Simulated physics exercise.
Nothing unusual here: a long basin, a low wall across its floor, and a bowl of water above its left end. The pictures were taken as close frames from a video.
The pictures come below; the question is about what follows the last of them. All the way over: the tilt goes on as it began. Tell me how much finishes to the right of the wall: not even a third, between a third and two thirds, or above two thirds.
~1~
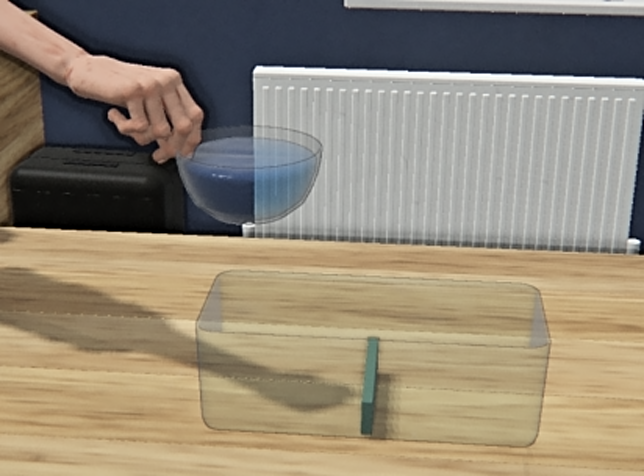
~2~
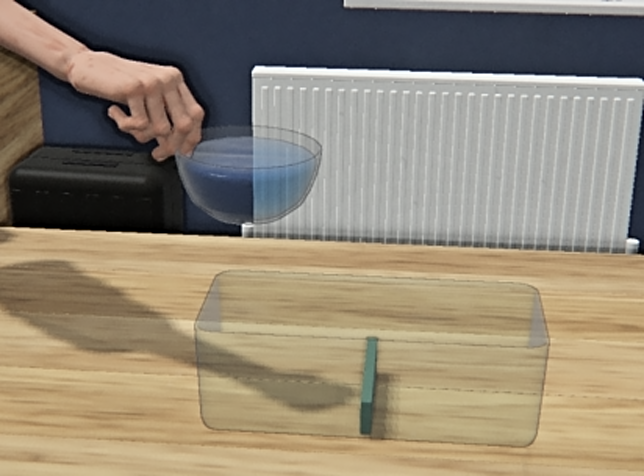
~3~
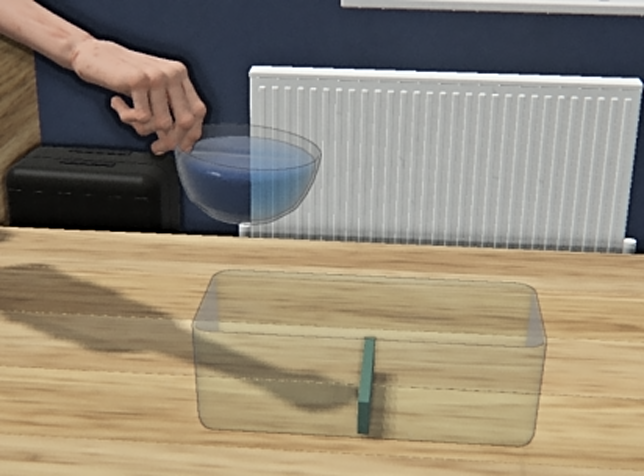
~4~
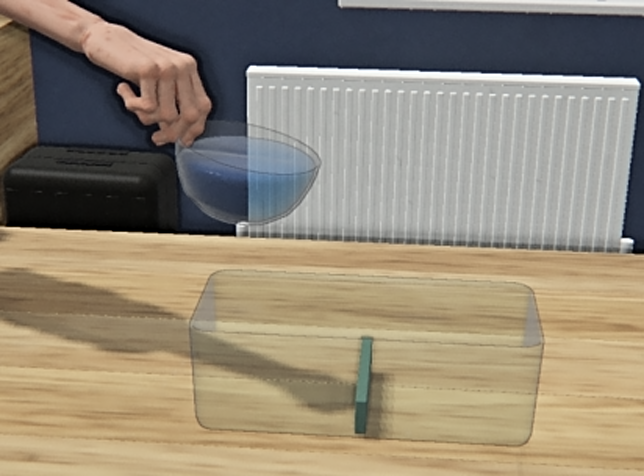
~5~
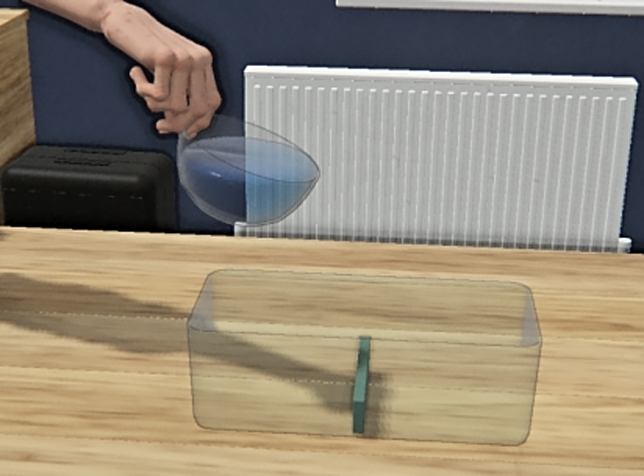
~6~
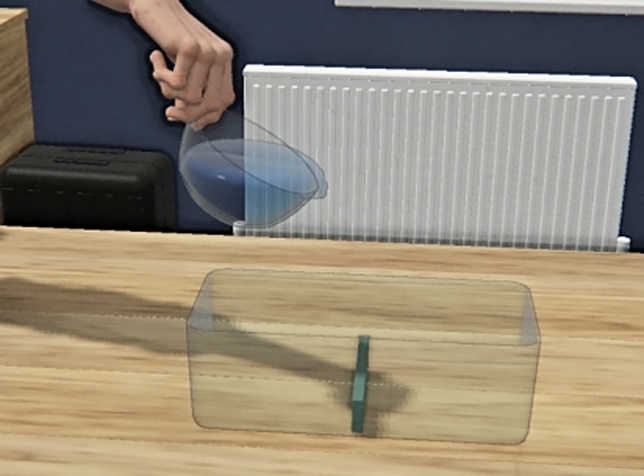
It works out to between a third and two thirds.
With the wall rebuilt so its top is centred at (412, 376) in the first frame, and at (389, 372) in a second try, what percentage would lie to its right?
The first one comes to 10 percent, while the second comes to 30 percent.
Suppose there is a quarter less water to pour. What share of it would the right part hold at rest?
Near 40 parts in a hundred.
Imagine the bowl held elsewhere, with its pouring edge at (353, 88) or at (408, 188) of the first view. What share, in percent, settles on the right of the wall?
About 80 and 90 per cent.
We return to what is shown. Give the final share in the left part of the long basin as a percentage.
Near 45 in a hundred.
A moment on, the bowl is tipped on its side and 18 per cent is still to pour, 10 is left of the wall and 32 right of it.
Next, the bowl is tipped right over and 1 per cent is still to pour, 42 is left of the wall and 53 right of it.
Then the bowl is tipped right over and 0 per cent is still to pour, 46 is left of the wall and 52 right of it.
Later the bowl is tipped right over and 0 per cent is still to pour, 46 is left of the wall and 53 right of it.
In the end 46 per cent lies left of the wall, 53 right of it and 2 outside.
